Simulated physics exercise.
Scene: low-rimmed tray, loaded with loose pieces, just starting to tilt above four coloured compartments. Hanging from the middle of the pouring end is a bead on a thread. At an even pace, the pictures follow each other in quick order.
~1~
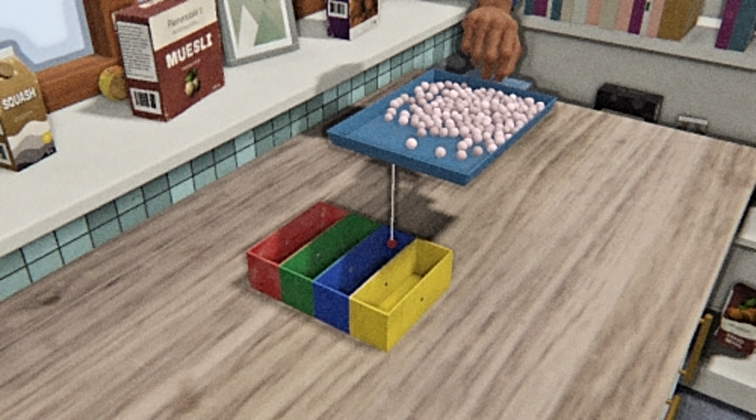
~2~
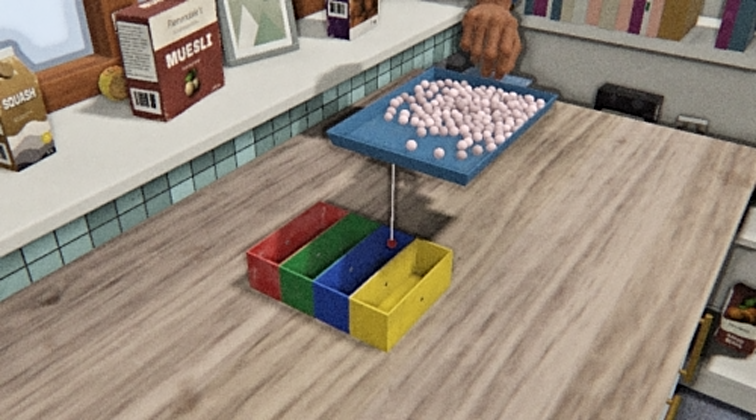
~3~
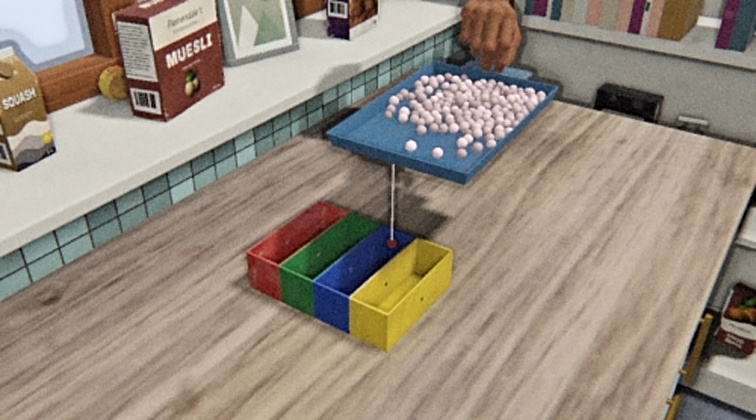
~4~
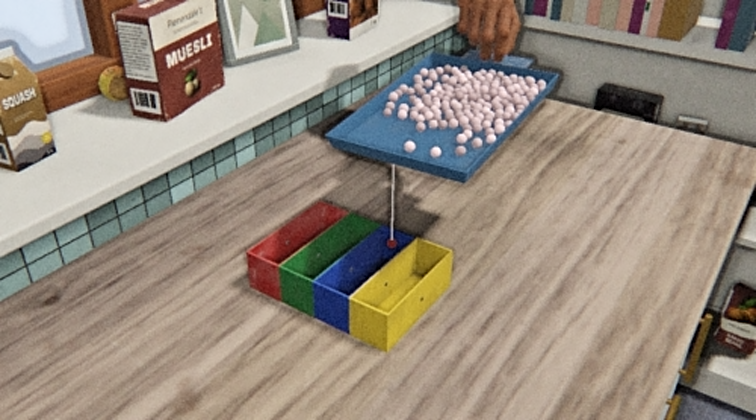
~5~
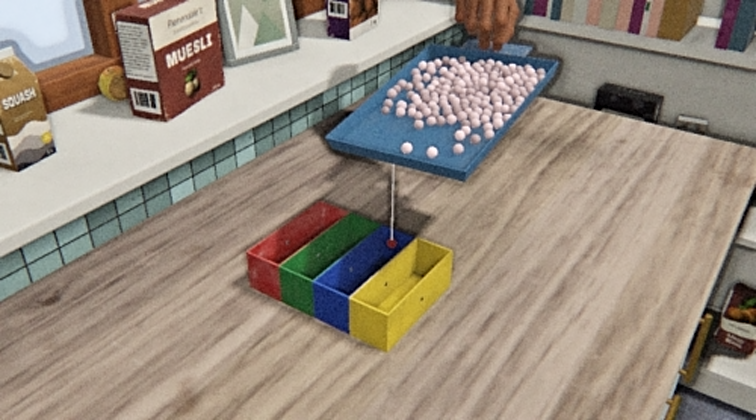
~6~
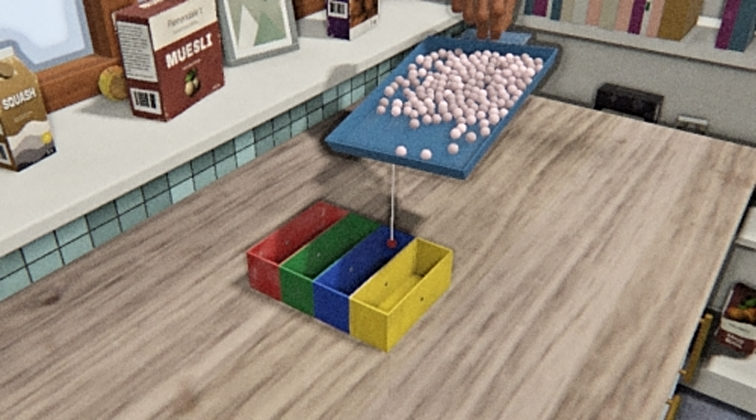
In the video, a hand holds a blue tray of small pale pink balls above red, green, blue and yellow compartments on a wooden counter, then gradually raises the far end, and the balls shift slightly toward the near edge.
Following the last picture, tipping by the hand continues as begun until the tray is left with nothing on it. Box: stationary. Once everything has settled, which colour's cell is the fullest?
The green cell is the fullest.
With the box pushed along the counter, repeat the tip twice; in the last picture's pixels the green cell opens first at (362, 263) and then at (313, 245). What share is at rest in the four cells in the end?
First about 70, then 100 per cent.
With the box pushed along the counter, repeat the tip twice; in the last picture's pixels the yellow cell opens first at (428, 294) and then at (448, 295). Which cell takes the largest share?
For the first spot the answer is red, and for the second spot it is the red cell.
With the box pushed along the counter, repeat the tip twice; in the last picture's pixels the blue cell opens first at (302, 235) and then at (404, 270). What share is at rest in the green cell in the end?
In order, 0 % and 20 %.
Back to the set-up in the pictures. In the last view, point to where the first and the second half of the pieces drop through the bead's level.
The leading part at (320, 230), the rest of it at (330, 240).
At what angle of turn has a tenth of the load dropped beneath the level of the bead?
55°, roughly.
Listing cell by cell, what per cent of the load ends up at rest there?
The red cell ends with 20 per cent, the green cell with 50 per cent, the blue cell with 20 per cent and the yellow cell with 0 per cent.
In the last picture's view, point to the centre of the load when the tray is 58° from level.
Check around (358, 142) in the last picture.
Just after the last frame, tray tipped steeply; the larger part on the tray; about a tenth in the green cell; about a tenth in the red cell; just a few in the blue cell; about a tenth falling or outside the box.
A moment on, tray tipped right over; about a tenth on the tray; roughly a third in the green cell; roughly a quarter in the red cell; about a tenth in the blue cell; just a few in the yellow cell; about a tenth falling or outside the box.
Further on, tray tipped past a quarter turn; roughly half in the green cell; roughly a quarter in the red cell; roughly a quarter in the blue cell; just a few in the yellow cell; about a tenth falling or outside the box.
When it is over, tray tipped past a quarter turn; roughly half in the green cell; roughly a quarter in the red cell; roughly a quarter in the blue cell; just a few in the yellow cell; about a tenth outside the box.
